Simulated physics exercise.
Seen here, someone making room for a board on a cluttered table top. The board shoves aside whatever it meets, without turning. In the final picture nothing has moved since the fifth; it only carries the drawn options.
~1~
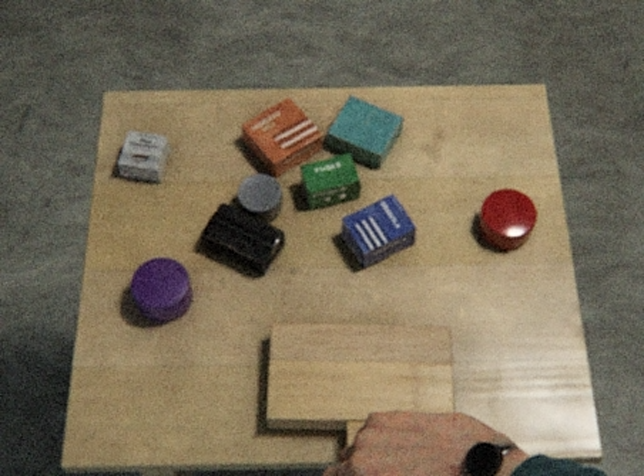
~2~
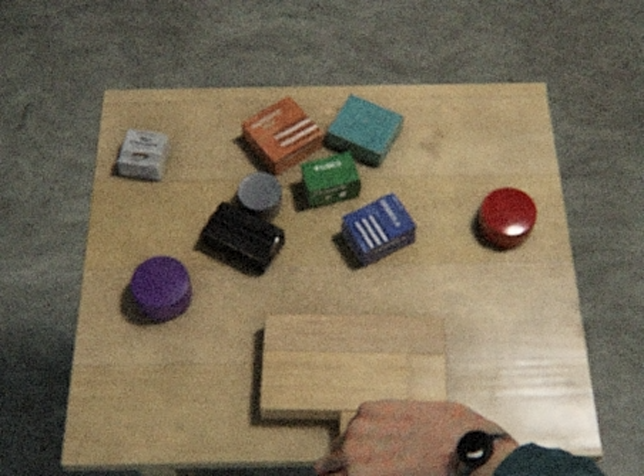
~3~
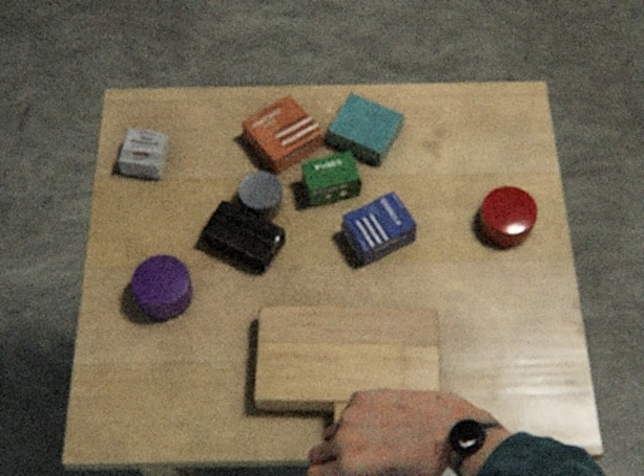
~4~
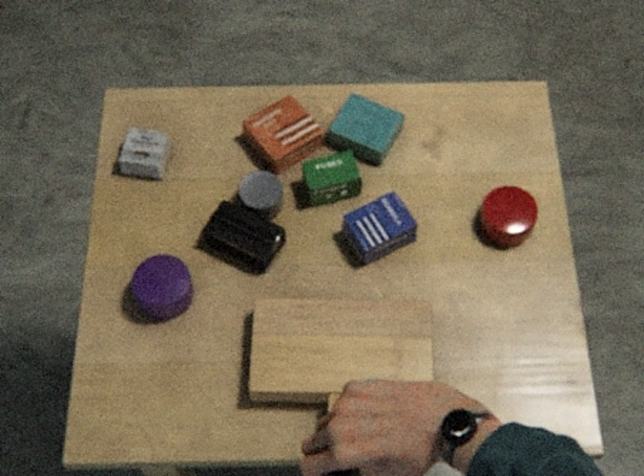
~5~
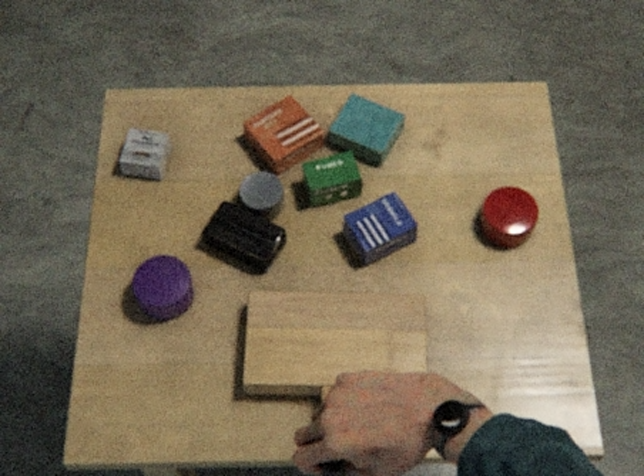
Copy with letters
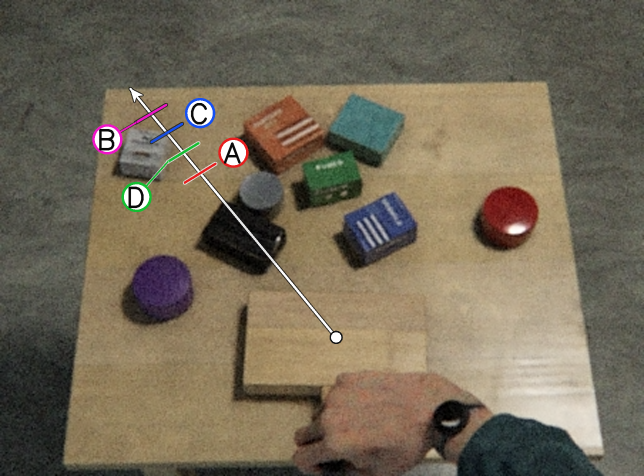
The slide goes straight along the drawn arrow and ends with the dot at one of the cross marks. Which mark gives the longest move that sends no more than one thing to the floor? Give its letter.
C.
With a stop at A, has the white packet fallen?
No.
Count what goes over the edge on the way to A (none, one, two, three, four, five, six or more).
The count is none.
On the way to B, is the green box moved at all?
By then, yes.
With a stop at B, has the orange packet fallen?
No.
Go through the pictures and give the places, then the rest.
Red pot (508, 219); blue packet (379, 231); black box (244, 239), in the first frame.
Board (354, 362); turquoise block (365, 130), in the second frame.
Board (349, 353); orange packet (282, 134), in the third frame.
Board (342, 345); white packet (146, 154), in the fourth frame.
Board (336, 338); red pot (509, 216); blue packet (381, 228); black box (245, 237), in the fifth frame.
On the marked copy, A at (200, 173); B at (151, 114); C at (167, 133); D at (183, 153); the arrow from (336, 337) to (130, 88); the white dot at (336, 337).
Following C. Soon after the start, board (271, 265); purple tin (155, 285); grey tub (252, 170).
Later, board (212, 193); white packet (127, 138); grey tub (220, 105).
In the end, board (169, 141); white packet over the edge; black box (155, 90); one fallen.
As for the rest, A is within the limit but short; B drops three; D is within the limit but short.
